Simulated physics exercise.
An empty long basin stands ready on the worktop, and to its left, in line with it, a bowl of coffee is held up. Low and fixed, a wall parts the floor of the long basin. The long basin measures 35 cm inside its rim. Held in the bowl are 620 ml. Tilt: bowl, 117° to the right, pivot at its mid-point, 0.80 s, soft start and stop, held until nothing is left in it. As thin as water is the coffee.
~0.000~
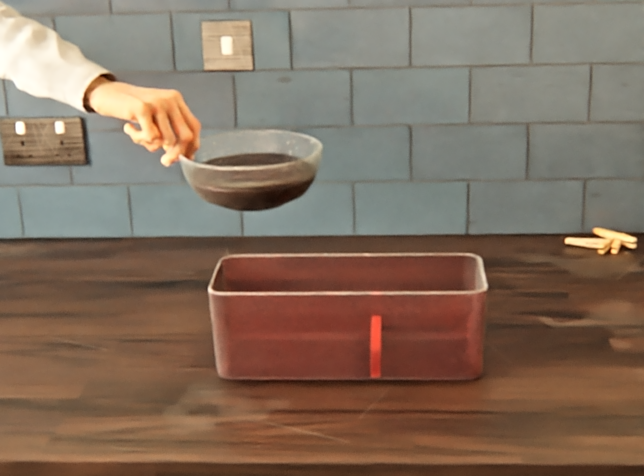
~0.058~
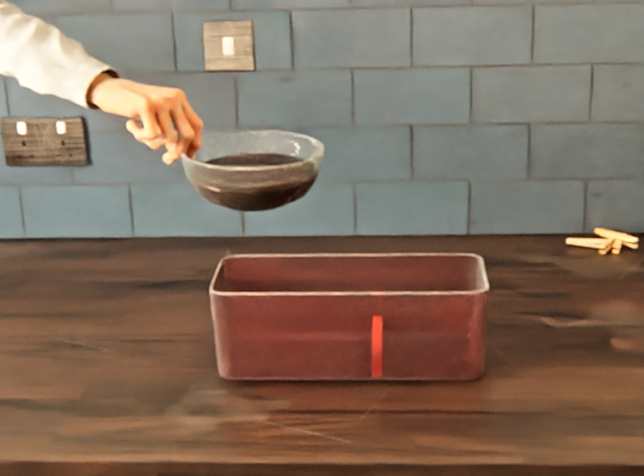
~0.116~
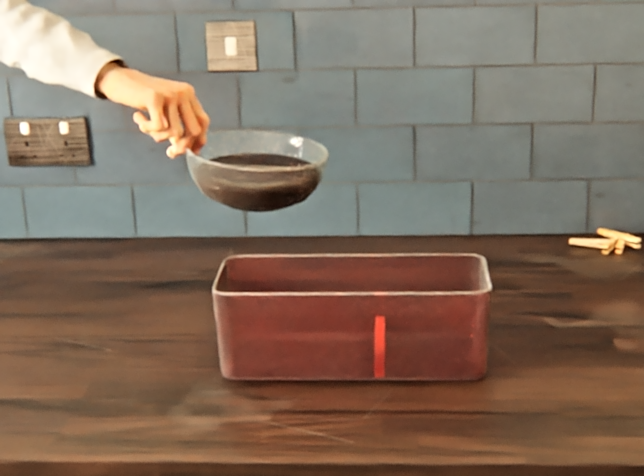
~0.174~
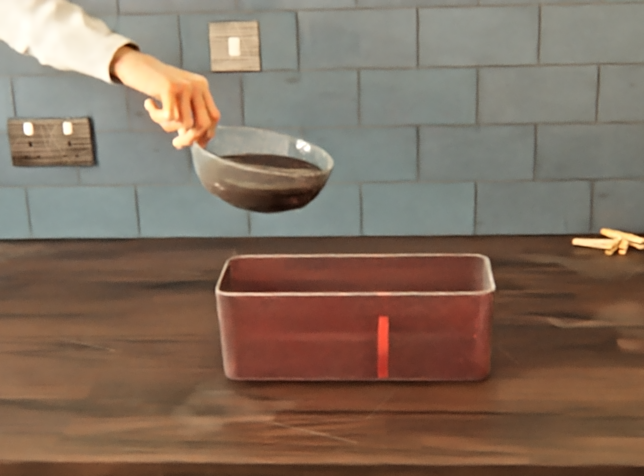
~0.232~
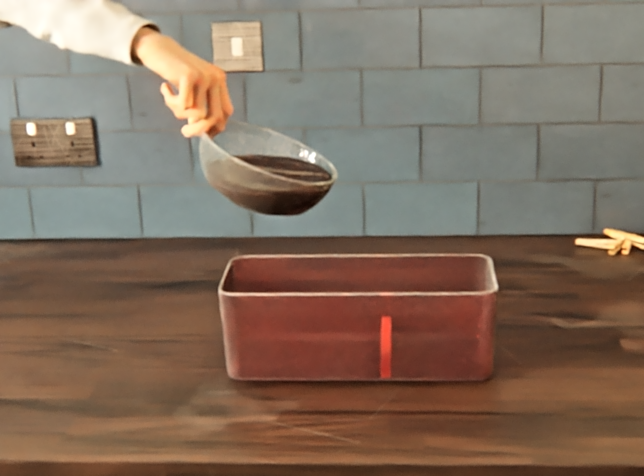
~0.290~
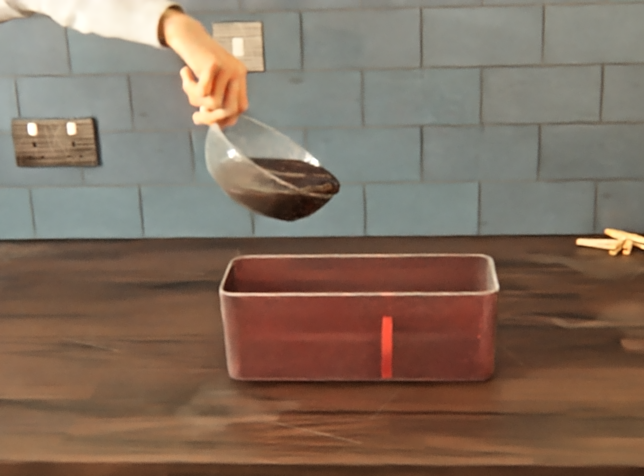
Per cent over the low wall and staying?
30 per cent.
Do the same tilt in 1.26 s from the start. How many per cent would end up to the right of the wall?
Then it comes to around 35 per cent.
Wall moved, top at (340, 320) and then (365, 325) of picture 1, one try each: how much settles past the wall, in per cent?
70 then 40 %.
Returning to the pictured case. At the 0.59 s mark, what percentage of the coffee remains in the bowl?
Roughly 6 per cent.
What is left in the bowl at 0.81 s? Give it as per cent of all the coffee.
I'd say some 0 per cent remains.
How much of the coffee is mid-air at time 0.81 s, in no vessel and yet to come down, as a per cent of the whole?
5 per cent, roughly.
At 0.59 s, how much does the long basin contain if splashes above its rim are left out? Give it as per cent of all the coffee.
About 74%.
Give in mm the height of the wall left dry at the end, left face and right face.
Roughly 16 mm on the left side and roughly 20 mm on the right.
Then, 0.59 s in, the tilt is 99° and 6 per cent is still to pour, 52 is left of the wall and 21 right of it.
Then, 0.81 s in, the tilt is 117° and 0 per cent is still to pour, 66 is left of the wall and 28 right of it.
Then, 1.05 s in, the tilt is 117° and 0 per cent is still to pour, 66 is left of the wall and 30 right of it.
Then, 1.30 s in, the tilt is 117° and 0 per cent is still to pour, 66 is left of the wall and 30 right of it.
Finally, 66 per cent lies left of the wall, 30 right of it and 4 outside.
